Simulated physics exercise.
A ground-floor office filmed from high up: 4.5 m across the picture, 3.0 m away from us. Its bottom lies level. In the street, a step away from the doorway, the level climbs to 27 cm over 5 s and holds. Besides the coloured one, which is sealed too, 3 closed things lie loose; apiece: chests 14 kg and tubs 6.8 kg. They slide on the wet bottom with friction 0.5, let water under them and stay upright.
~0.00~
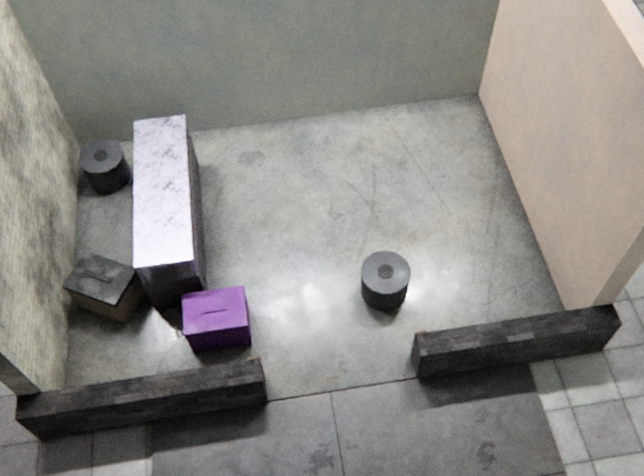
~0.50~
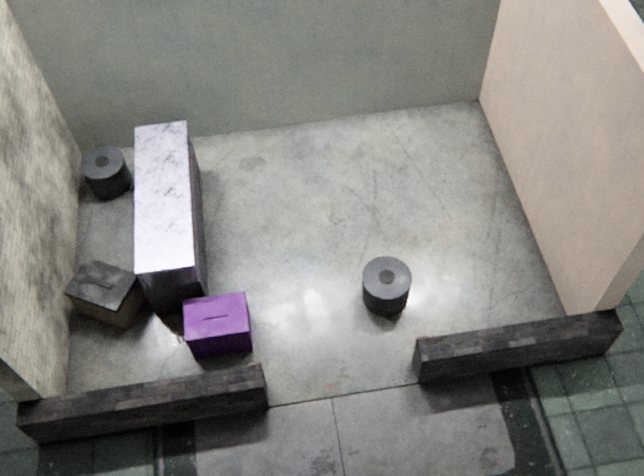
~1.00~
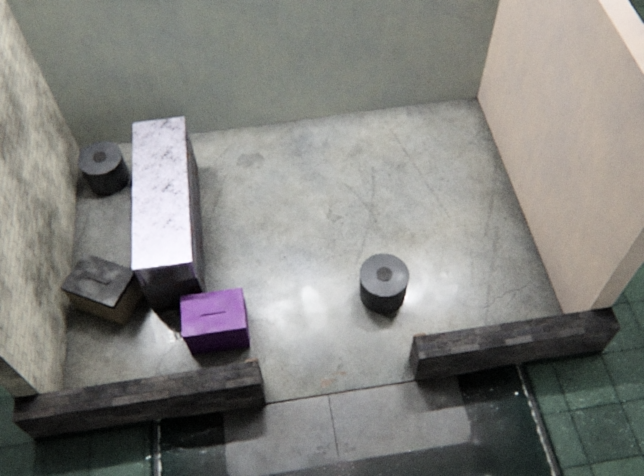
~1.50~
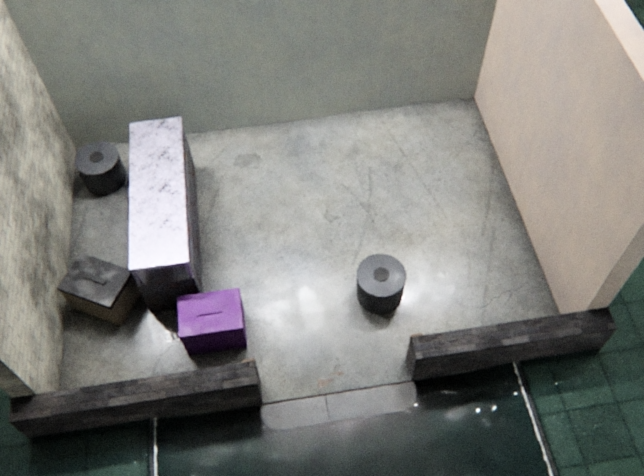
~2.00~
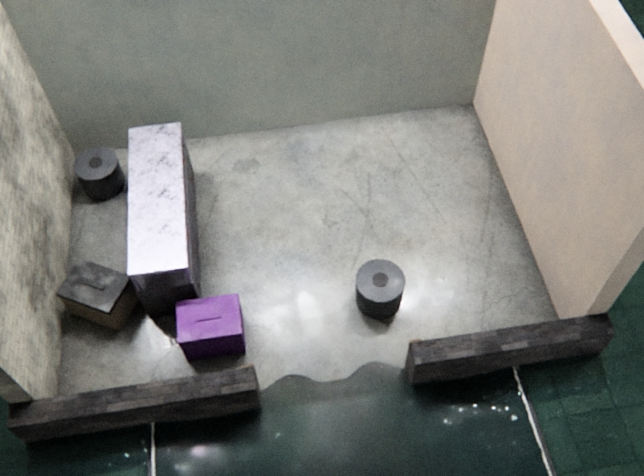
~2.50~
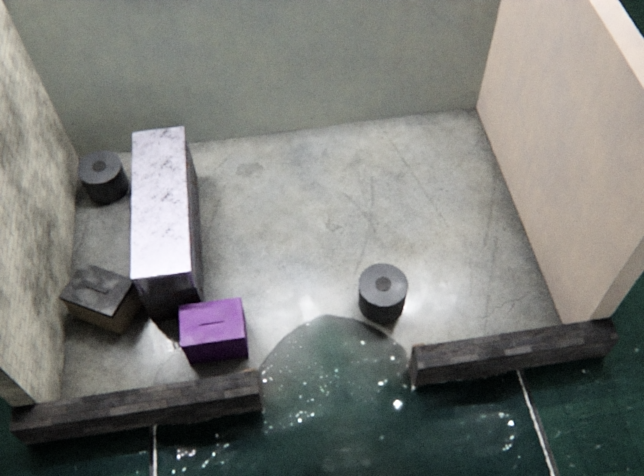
Dark water spread across the street outside a walled room, then slid in through the doorway gap in a rounded sheet, while the purple box and the other boxes and round tubs inside stayed put.
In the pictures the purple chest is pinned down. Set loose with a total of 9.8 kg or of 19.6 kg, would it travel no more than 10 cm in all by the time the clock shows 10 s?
I expect that only the larger load is enough.
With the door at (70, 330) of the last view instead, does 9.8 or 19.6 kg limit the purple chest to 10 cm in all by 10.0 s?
Then neither weight holds it.
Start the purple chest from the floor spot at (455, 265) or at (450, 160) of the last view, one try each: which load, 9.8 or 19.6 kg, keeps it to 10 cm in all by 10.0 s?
In that order: Neither is enough; neither is enough.
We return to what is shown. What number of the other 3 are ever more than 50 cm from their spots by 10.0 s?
That makes 3.
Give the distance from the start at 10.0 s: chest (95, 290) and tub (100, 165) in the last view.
In turn: 100 cm, 200 cm.
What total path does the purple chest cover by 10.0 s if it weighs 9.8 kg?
Some 50 cm in all.
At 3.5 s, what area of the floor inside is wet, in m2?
Roughly 2.5 m2.
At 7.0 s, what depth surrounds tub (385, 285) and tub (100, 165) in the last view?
About 9 and 5 cm.
After 3.5 s the purple chest would be 0 cm from its start with 9.8 kg and 0 cm from its start with 19.6 kg; 0 cm of water round it then.
After 4.5 s the purple chest would be 0 cm from its start with 9.8 kg and 0 cm from its start with 19.6 kg; 2 cm of water round it then.
After 7.0 s the purple chest would be 22 cm from its start with 9.8 kg and 0 cm from its start with 19.6 kg; 4 cm of water round it then.
After 10.0 s the purple chest would be 12 cm from its start with 9.8 kg and 1 cm from its start with 19.6 kg; 10 cm of water round it then.
